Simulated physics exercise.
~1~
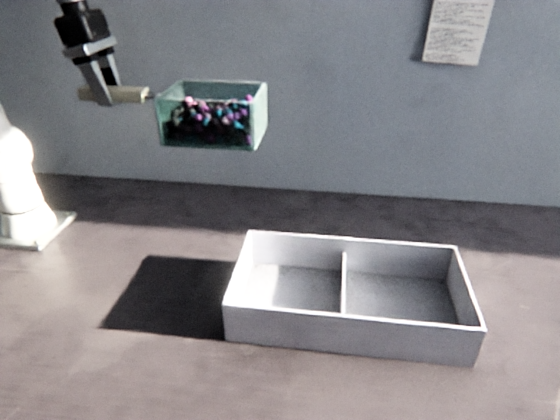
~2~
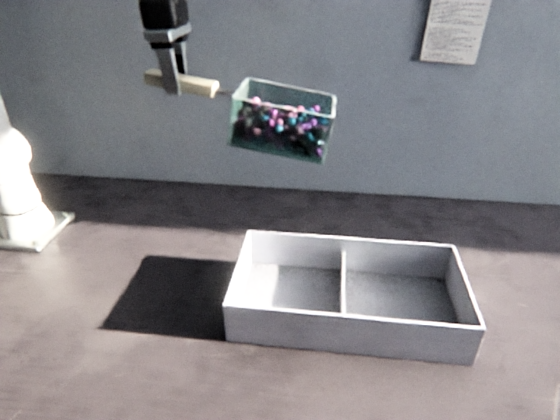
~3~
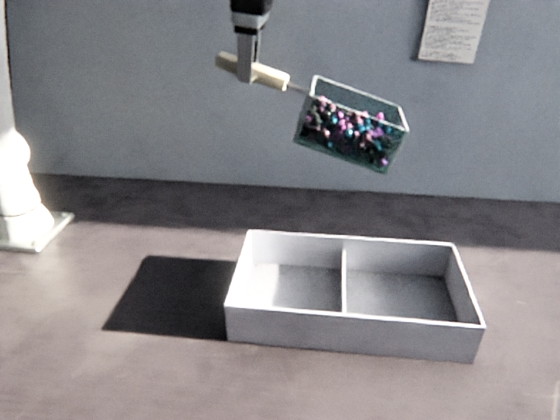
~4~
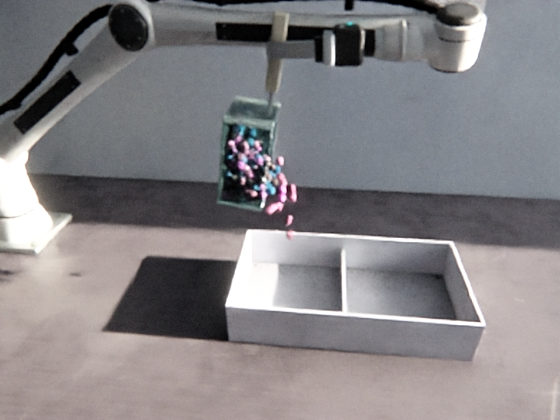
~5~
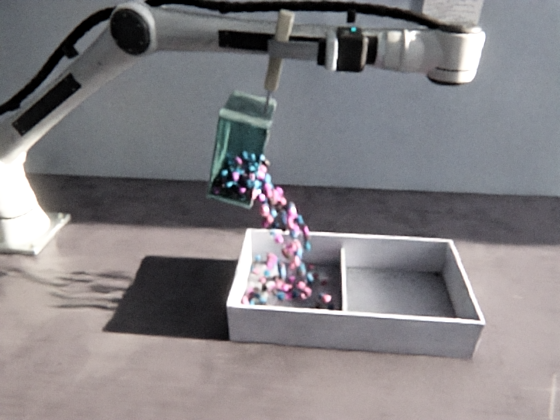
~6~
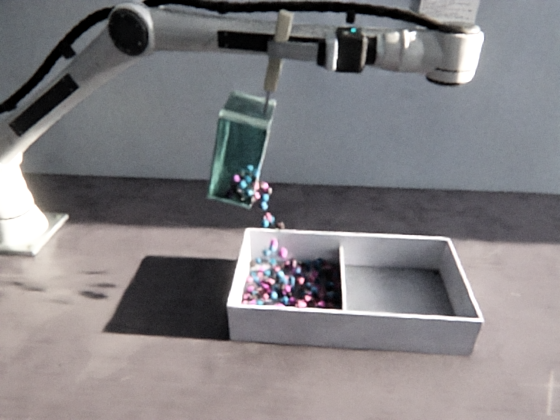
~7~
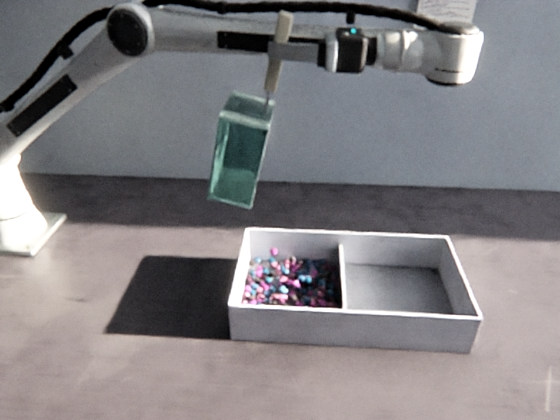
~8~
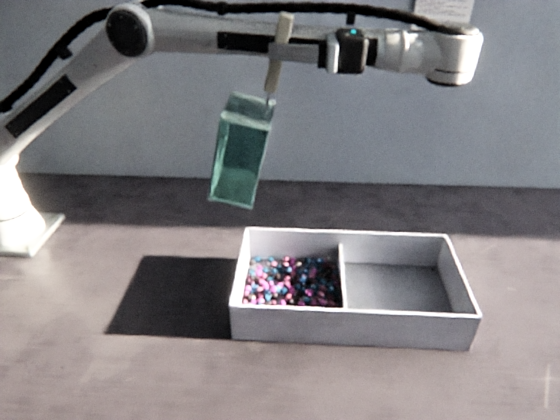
Robot arm carrying a clear box of small colourful sweets, then tipping it and emptying them into a divided tray's left compartment.
